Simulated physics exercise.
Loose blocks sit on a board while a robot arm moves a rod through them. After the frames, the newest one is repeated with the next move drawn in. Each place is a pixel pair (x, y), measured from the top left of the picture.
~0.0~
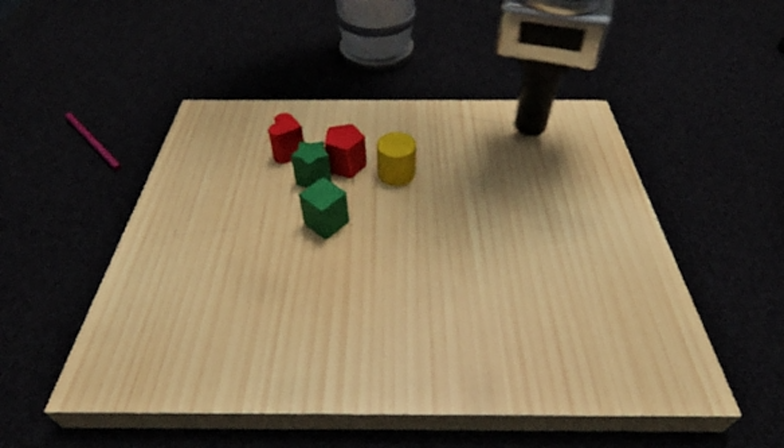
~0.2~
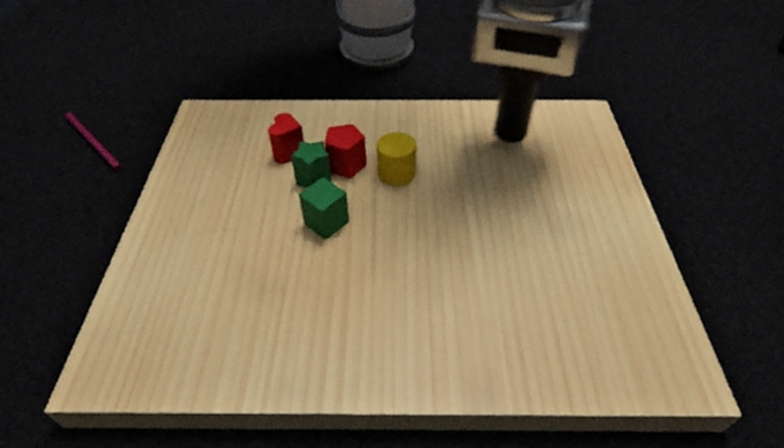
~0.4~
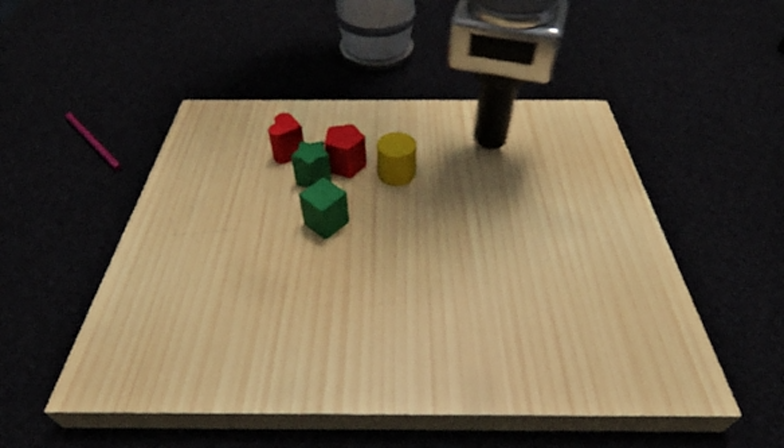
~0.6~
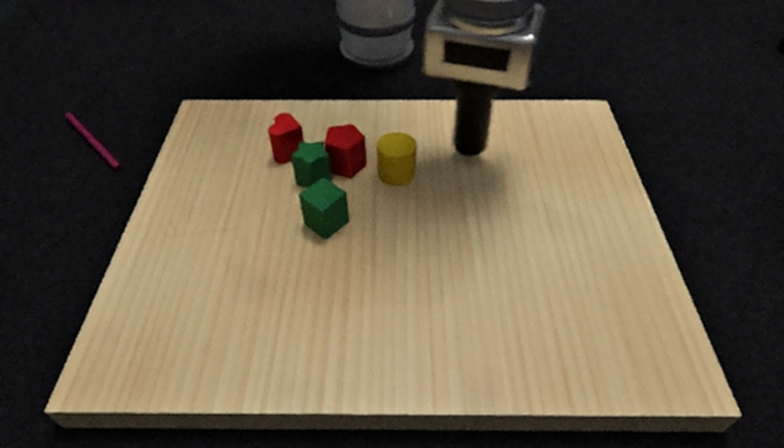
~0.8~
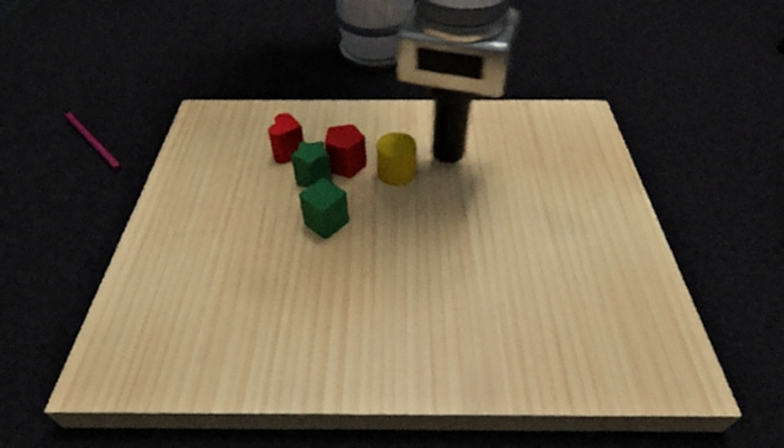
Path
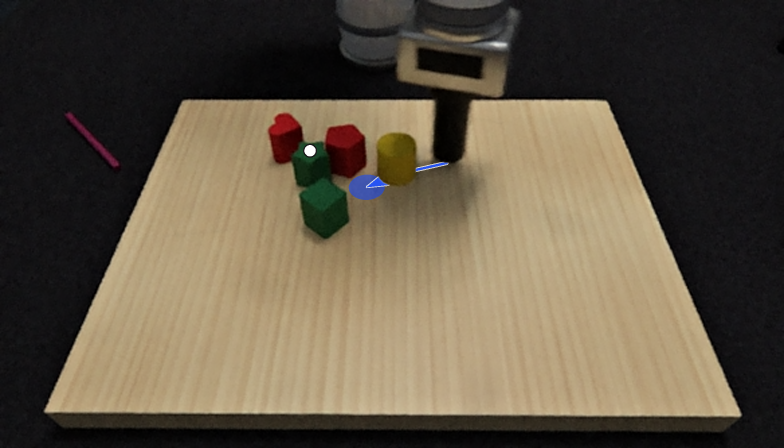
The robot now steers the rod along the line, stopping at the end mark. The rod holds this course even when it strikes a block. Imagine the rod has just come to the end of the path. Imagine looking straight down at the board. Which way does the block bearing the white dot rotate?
In a top view, it turns counterclockwise.
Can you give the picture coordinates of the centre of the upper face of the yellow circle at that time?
I'd guess (326, 161).
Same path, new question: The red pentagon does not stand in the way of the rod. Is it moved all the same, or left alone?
It will be nudged away from its spot.
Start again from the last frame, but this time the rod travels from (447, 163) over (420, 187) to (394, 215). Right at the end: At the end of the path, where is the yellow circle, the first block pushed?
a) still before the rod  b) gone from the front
It's b.
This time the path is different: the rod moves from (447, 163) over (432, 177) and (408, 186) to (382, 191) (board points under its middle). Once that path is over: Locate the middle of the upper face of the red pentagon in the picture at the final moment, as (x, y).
It should be at about (328, 126).
The line goes from (447, 163) by way of (406, 172) to (367, 187); the dot is on the green star-shaped block.
The first path, step by step. Halfway along, rod (405, 163); red pentagon (340, 134); yellow circle (368, 150).
At the end, rod (366, 177); green star-shaped block (298, 149), turned 20° anticlockwise; green square unmoved; red pentagon (333, 133), turned 20° clockwise; yellow circle (326, 161).
